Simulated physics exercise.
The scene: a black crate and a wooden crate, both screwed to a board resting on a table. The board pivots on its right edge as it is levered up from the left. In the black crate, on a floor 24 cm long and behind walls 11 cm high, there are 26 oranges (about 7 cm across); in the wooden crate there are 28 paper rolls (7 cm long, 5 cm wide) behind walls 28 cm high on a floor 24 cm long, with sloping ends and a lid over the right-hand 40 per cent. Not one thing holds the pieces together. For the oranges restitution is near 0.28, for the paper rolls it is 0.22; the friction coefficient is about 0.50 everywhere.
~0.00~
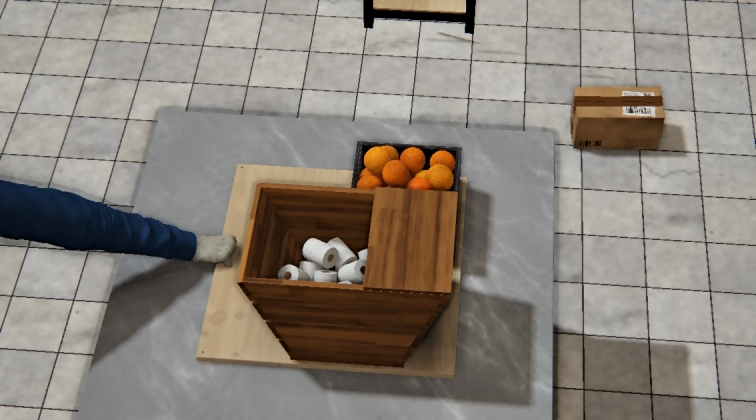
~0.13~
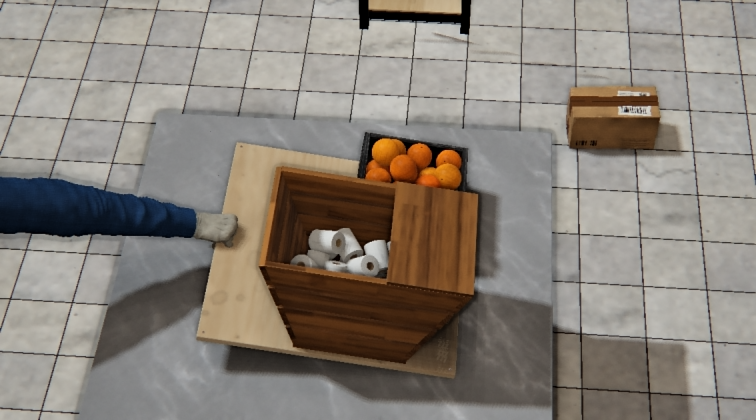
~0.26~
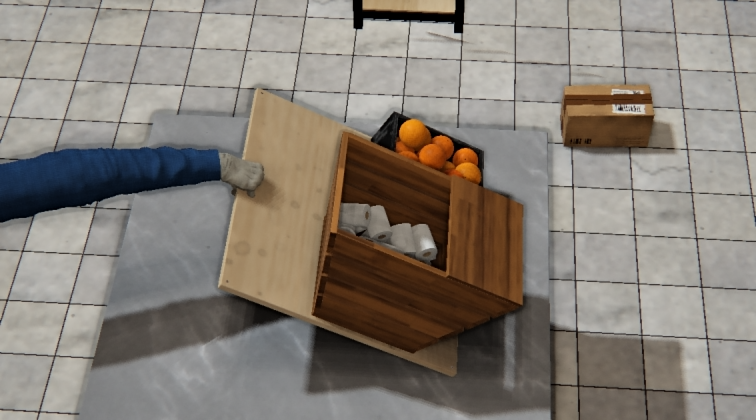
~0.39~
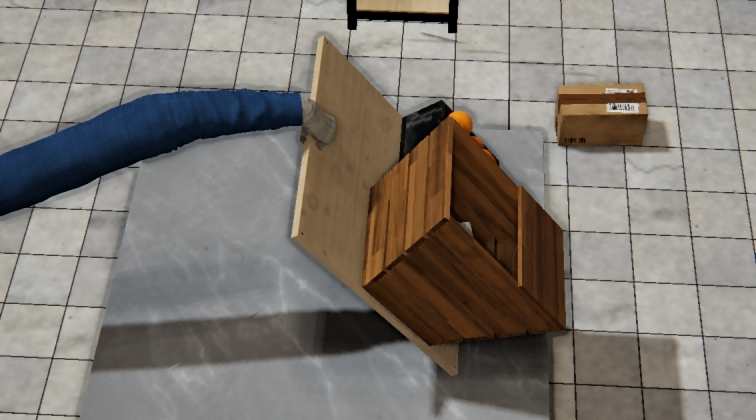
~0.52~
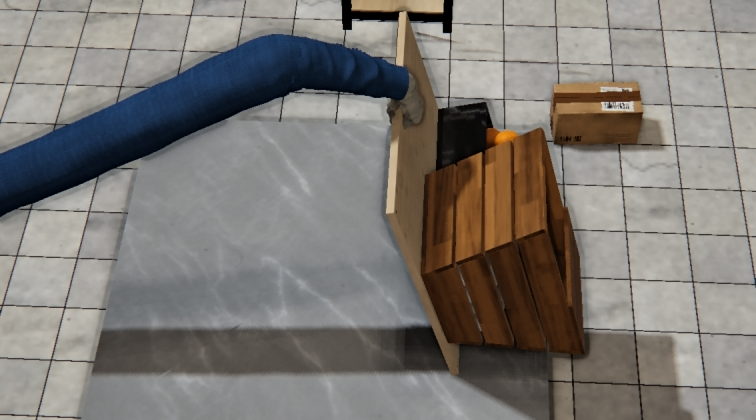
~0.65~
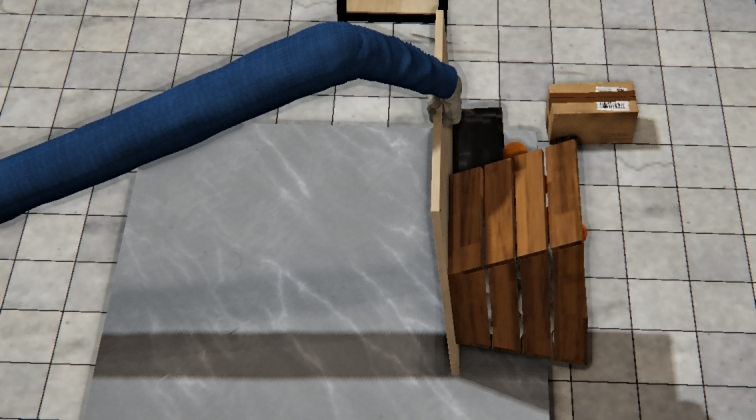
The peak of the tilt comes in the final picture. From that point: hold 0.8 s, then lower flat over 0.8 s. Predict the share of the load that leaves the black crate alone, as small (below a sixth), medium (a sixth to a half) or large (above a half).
Large.
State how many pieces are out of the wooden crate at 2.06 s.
Out so far from the wooden crate: Around 0.
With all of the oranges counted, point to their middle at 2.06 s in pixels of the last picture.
They're centred near (573, 386).
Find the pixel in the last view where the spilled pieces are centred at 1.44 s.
About (625, 385).
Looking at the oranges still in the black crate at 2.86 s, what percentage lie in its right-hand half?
Close to 80 in every hundred.
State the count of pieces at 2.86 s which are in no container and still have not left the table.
About 2.
After 1.00 s, tilt 84°; 17 of 26 out of the black crate and 0 of 28 out of the wooden crate.
After 1.44 s, tilt 84°; 17 of 26 out of the black crate and 0 of 28 out of the wooden crate.
After 2.06 s, tilt 12°; 18 of 26 out of the black crate and 0 of 28 out of the wooden crate.
Final count (at 2.86 s), 18 of 26 out of the black crate and 0 of 28 out of the wooden crate. Asked share, 18 of 26, 69 per cent.
